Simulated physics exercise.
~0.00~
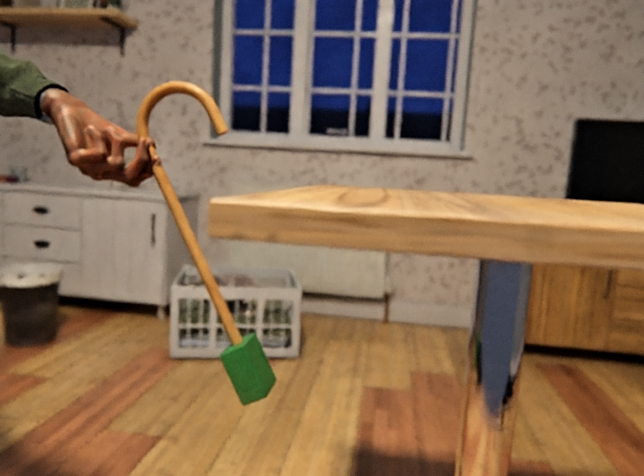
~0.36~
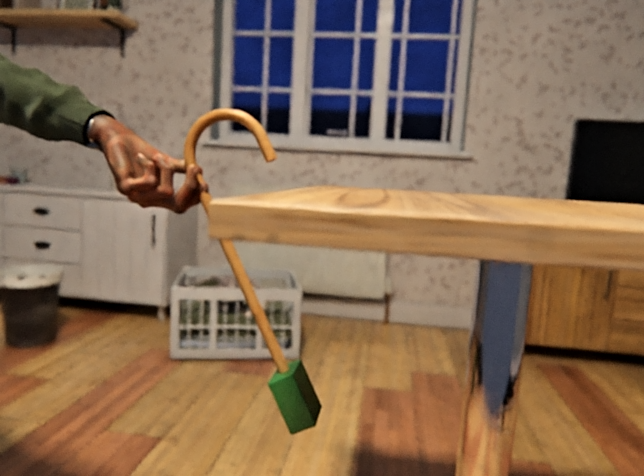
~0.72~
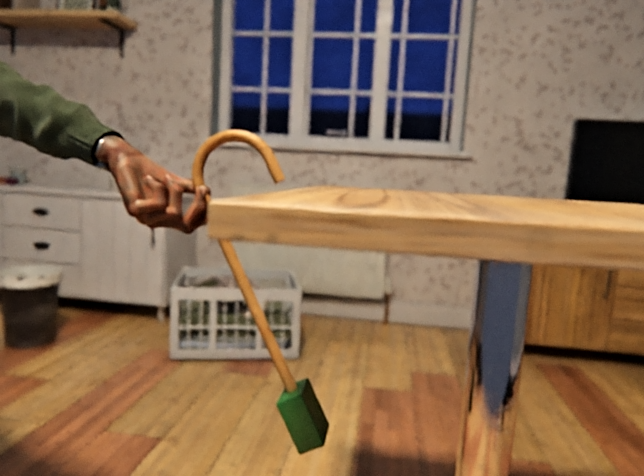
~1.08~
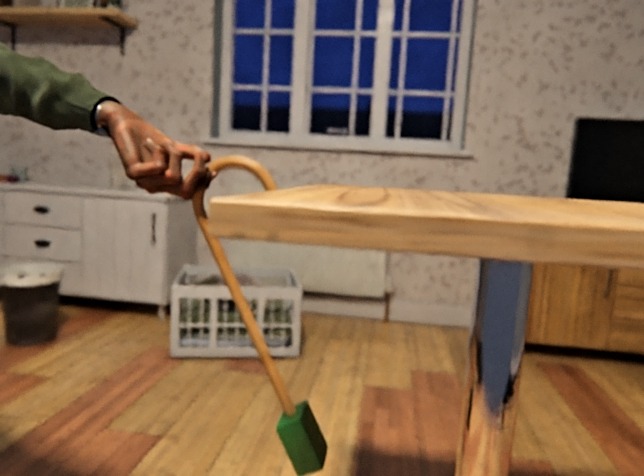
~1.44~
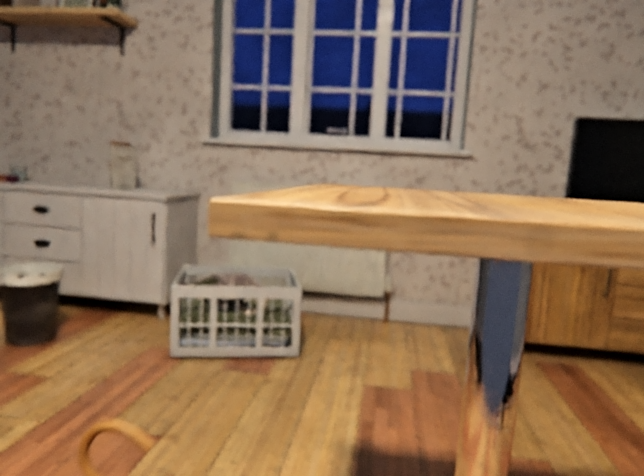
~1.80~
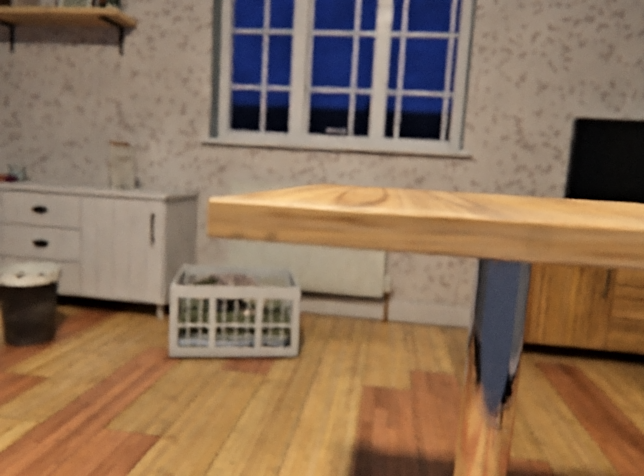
A hand hooks a cane-handled green brush over a table's end, but it falls off.
